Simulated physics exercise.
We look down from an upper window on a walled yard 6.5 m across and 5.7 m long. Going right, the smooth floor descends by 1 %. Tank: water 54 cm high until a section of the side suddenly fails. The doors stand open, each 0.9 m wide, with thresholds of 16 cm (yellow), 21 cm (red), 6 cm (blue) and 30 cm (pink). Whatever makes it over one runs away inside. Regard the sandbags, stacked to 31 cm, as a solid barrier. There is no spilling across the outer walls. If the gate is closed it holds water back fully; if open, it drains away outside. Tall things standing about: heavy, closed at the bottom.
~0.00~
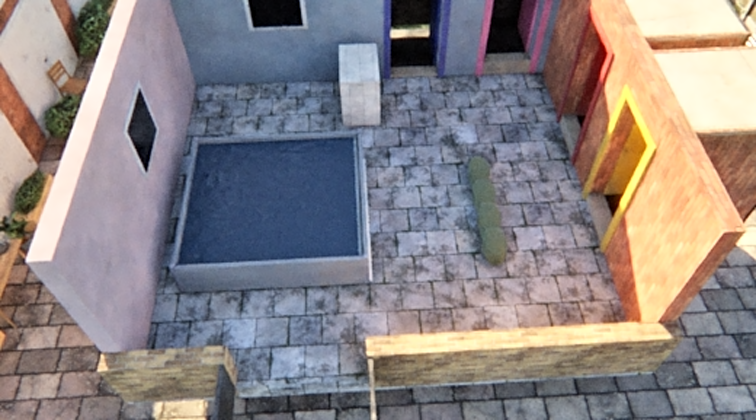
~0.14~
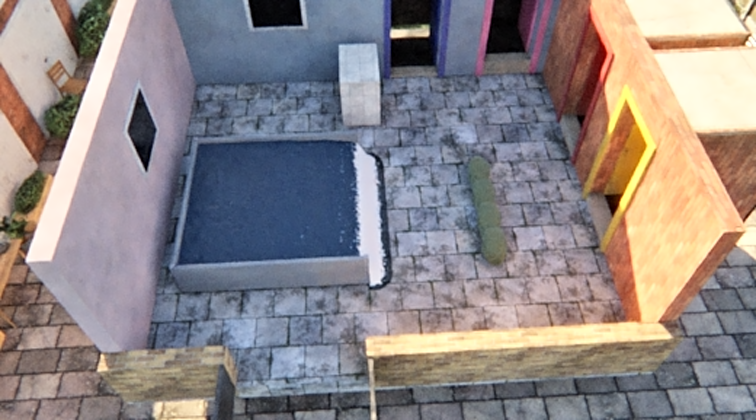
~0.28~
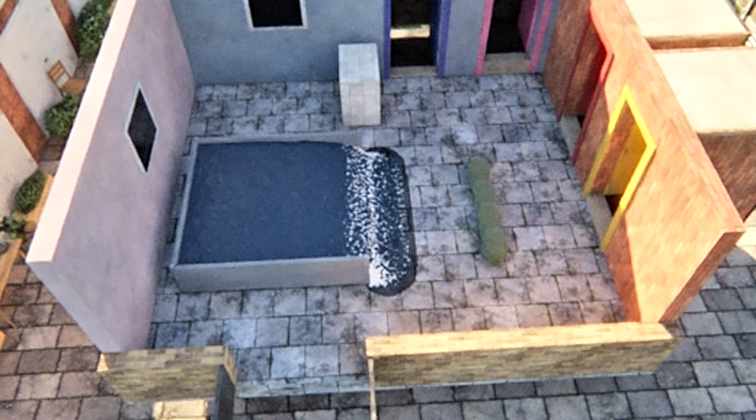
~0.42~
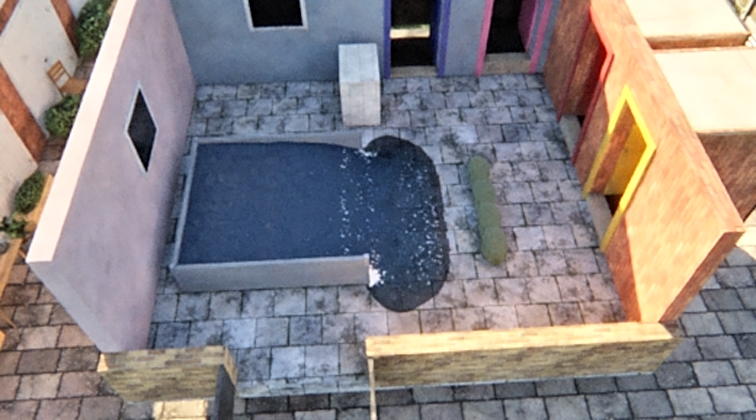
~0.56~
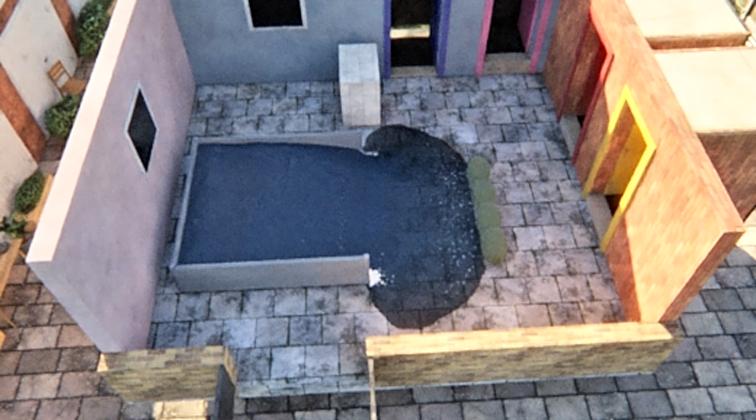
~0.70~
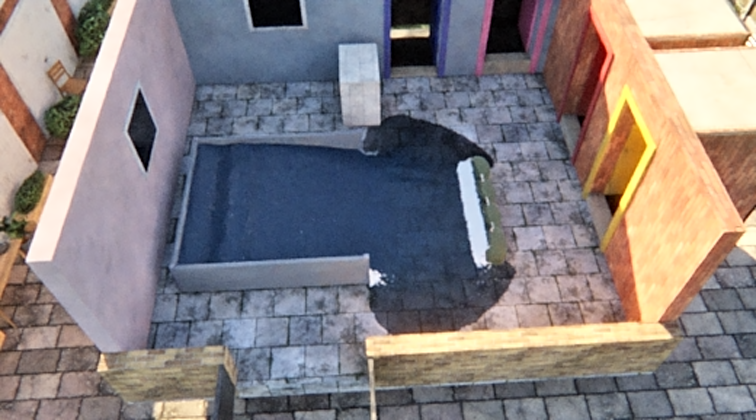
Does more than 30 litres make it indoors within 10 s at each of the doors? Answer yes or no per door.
Yellow door, no; red door, no; blue door, yes; pink door, no.
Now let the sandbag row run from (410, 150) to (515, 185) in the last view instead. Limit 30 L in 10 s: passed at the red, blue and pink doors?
So then red is inside it, blue is beyond it and pink is inside it.
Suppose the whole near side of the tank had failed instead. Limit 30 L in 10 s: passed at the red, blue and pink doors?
In that case, red door: Less than that, blue door: Less than that, pink door: Less than that.
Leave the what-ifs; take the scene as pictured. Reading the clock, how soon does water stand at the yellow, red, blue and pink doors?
So yellow at 2.2 s, red at 1.3 s, blue at 2.2 s, and pink at 2.0 s.
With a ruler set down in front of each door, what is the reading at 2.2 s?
In cm: Yellow 0, red 10, blue 1, pink 16.
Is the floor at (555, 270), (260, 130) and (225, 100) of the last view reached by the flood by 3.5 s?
Listed in turn: Swamped / spared so far / spared so far.
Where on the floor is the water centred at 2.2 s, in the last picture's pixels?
Centre: Approx. (389, 214) px.
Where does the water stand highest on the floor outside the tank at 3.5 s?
In the final picture, near (633, 348).
After 1.4 s water covers 40 % of the floor and is deepest (42 cm) near (472, 215); yellow door not reached, red door 7 cm at the sill, 0 L in, blue door not reached, pink door not reached.
After 2.2 s water covers 55 % of the floor and is deepest (42 cm) near (541, 76); yellow door not reached, red door 10 cm at the sill, 0 L in, blue door not reached, pink door 16 cm at the sill, 0 L in.
After 3.5 s water covers 65 % of the floor and is deepest (34 cm) near (633, 348); yellow door 10 cm at the sill, 0 L in, red door 13 cm at the sill, 0 L in, blue door 18 cm at the sill, 23 L in, pink door 27 cm at the sill, 1 L in.
After 6.0 s water covers 85 % of the floor and is deepest (24 cm) near (491, 197); yellow door 13 cm at the sill, 2 L in, red door 16 cm at the sill, 0 L in, blue door 21 cm at the sill, 197 L in, pink door 15 cm at the sill, 1 L in.
After 10.0 s water covers 95 % of the floor and is deepest (16 cm) near (553, 177); yellow door 14 cm at the sill, 10 L in, red door 15 cm at the sill, 1 L in, blue door 13 cm at the sill, 371 L in, pink door 9 cm at the sill, 1 L in.
